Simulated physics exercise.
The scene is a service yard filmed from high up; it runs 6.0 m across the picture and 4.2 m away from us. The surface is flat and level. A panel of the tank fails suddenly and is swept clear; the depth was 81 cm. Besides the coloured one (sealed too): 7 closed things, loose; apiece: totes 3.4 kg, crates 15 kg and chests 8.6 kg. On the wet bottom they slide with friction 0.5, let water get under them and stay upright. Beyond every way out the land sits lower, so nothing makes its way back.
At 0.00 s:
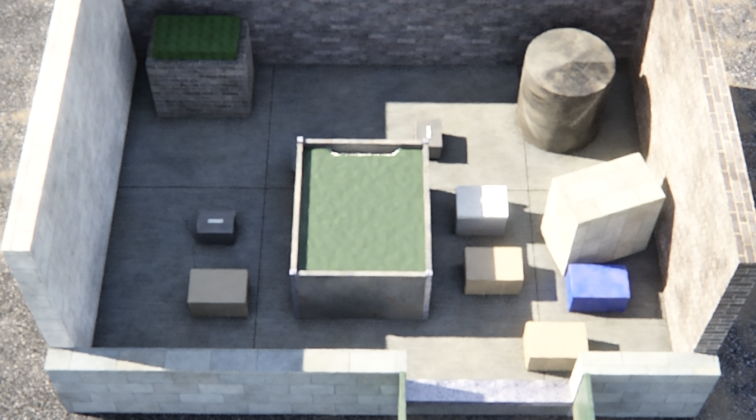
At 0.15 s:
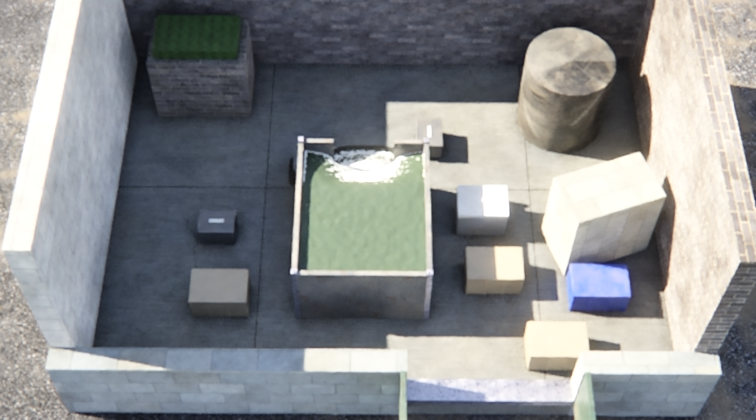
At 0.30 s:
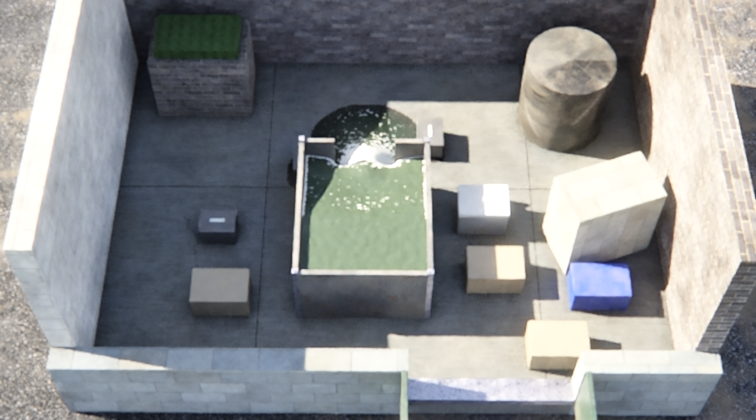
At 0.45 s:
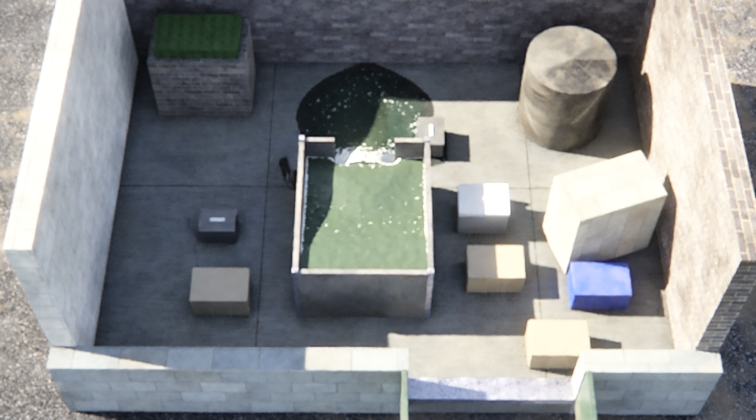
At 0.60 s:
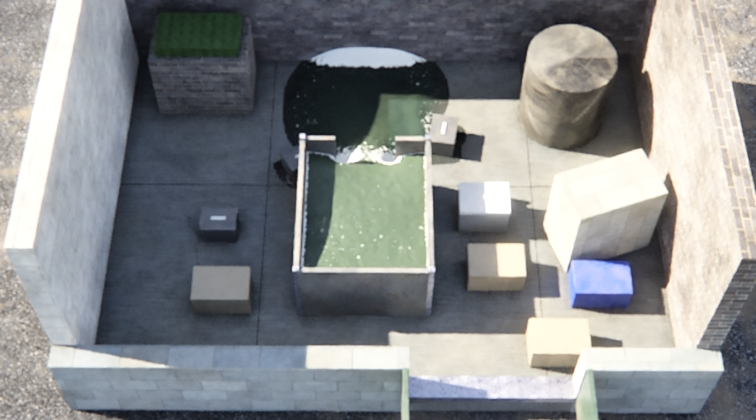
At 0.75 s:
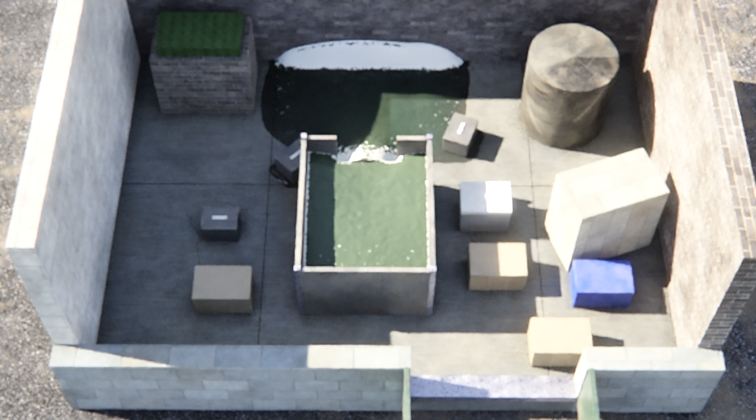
A walled service yard with a flat grey floor is seen from high above, a square tank of green water at its centre. A planted brick block and two dark boxes stand left; a tall drum, a pale slanted block, a blue crate and tan and white boxes stand right. The tank's far panel gives way, foaming water spreads toward the back wall, and a small grey box beside it shifts and turns.
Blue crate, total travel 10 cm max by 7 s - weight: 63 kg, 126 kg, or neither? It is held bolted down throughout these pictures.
63 kg.
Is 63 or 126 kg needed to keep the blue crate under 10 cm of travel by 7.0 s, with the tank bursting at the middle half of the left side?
Note: Low mass sufficient.
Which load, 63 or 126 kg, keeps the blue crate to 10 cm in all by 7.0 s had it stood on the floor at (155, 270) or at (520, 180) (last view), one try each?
First spot: Light mass works; second spot: Light mass works.
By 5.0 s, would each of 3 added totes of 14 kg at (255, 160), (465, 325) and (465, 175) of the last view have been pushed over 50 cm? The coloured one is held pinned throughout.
Beyond it, within it, within it.
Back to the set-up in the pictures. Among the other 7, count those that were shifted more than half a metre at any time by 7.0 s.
I get 6.
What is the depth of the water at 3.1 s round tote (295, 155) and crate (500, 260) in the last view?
About 4 and 0 cm.
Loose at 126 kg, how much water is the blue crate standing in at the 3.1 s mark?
Something like 0 centimetres.
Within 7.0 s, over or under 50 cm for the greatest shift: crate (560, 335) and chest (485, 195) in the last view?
The first is within the limit, the second over the limit.
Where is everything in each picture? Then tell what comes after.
The first frame shows the blue crate at (600, 281) rests on the ground; 2.1 m2 under water; 0 of 8 have shifted.
The second frame shows the blue crate at (600, 280) rests on the ground; 2.6 m2 under water; 0 of 8 have shifted.
The third frame shows the blue crate at (601, 279) rests on the ground; water covers 3.3 m2; 0 of 8 have shifted.
The fourth frame shows the blue crate at (601, 279), on the bottom; 4.2 m2 under water; 1 of 8 have shifted.
The fifth frame shows the blue crate at (602, 277) rests on the ground; 5.1 m2 under water; 2 of 8 have shifted.
The sixth frame shows the blue crate at (604, 276), on the bottom; water covers 5.9 m2; 2 of 8 have shifted.
After 1.4 s the blue crate would be 0 cm from its start with 63 kg and 0 cm from its start with 126 kg; 0 cm of water round it then.
After 3.1 s the blue crate would be 0 cm from its start with 63 kg and 0 cm from its start with 126 kg; 0 cm of water round it then.
After 4.9 s the blue crate would be 0 cm from its start with 63 kg and 0 cm from its start with 126 kg; 3 cm of water round it then.
After 7.0 s the blue crate would be 0 cm from its start with 63 kg and 0 cm from its start with 126 kg; 5 cm of water round it then.
